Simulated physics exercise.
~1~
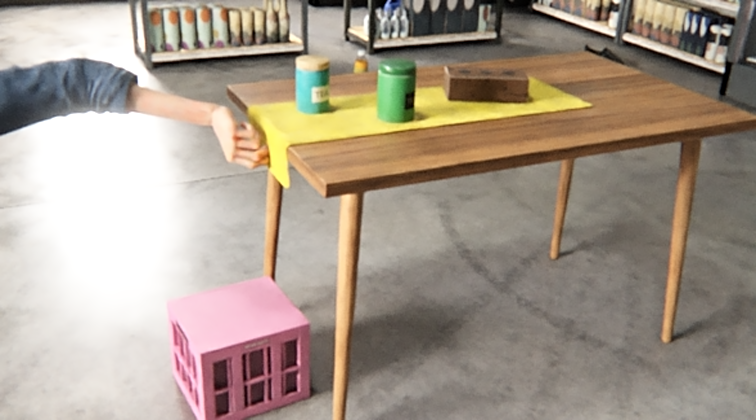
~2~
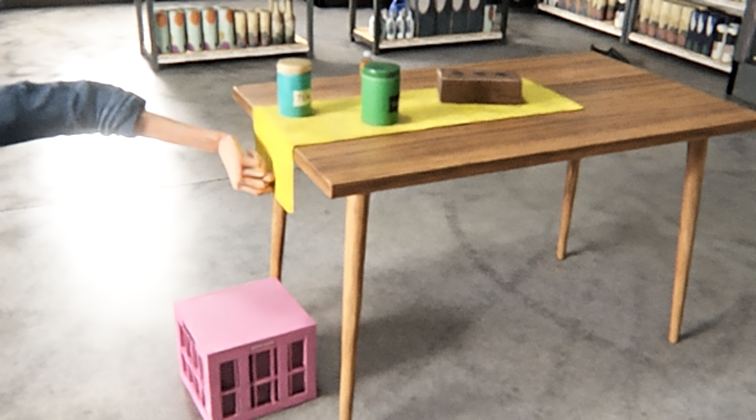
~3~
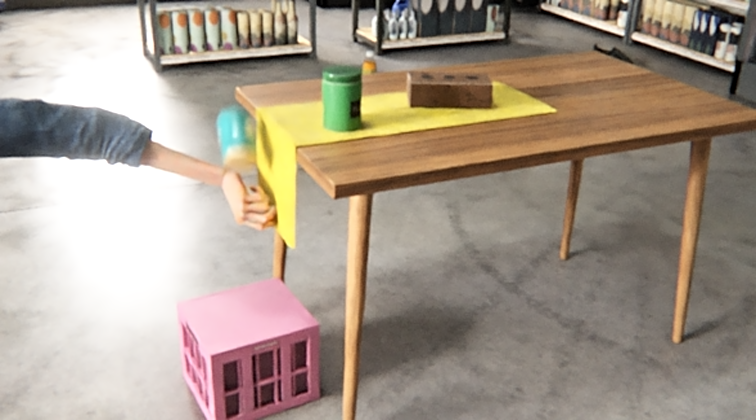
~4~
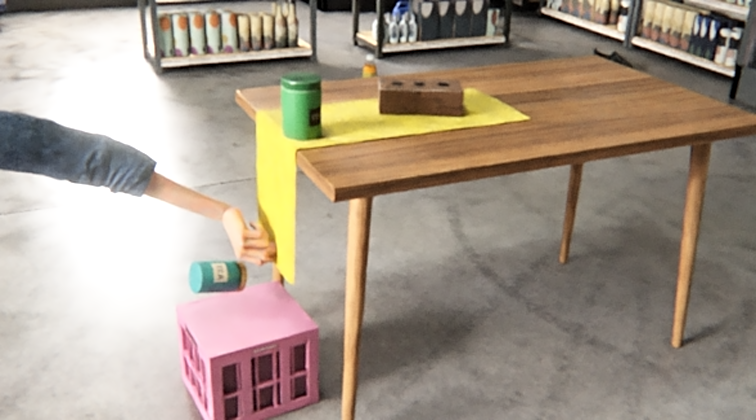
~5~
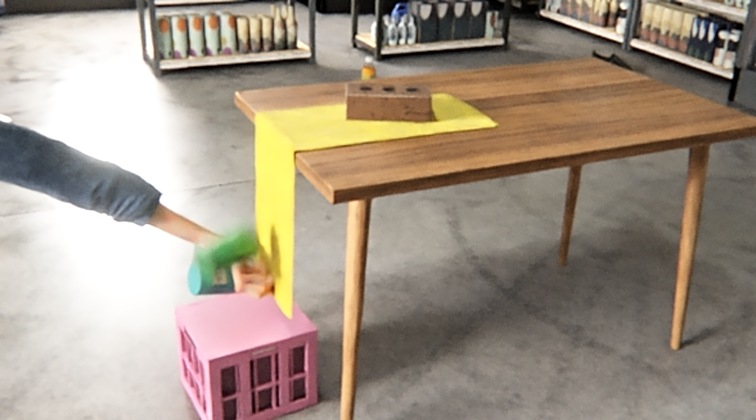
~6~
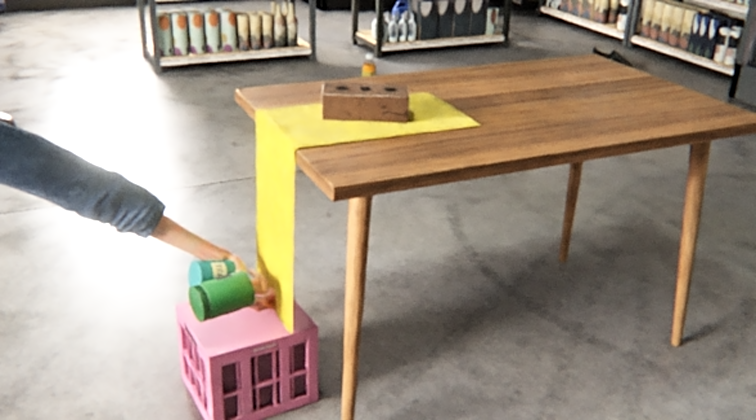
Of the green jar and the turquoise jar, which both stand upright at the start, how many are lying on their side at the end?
Two of them are, as both the green jar and the turquoise jar end up lying on their sides.
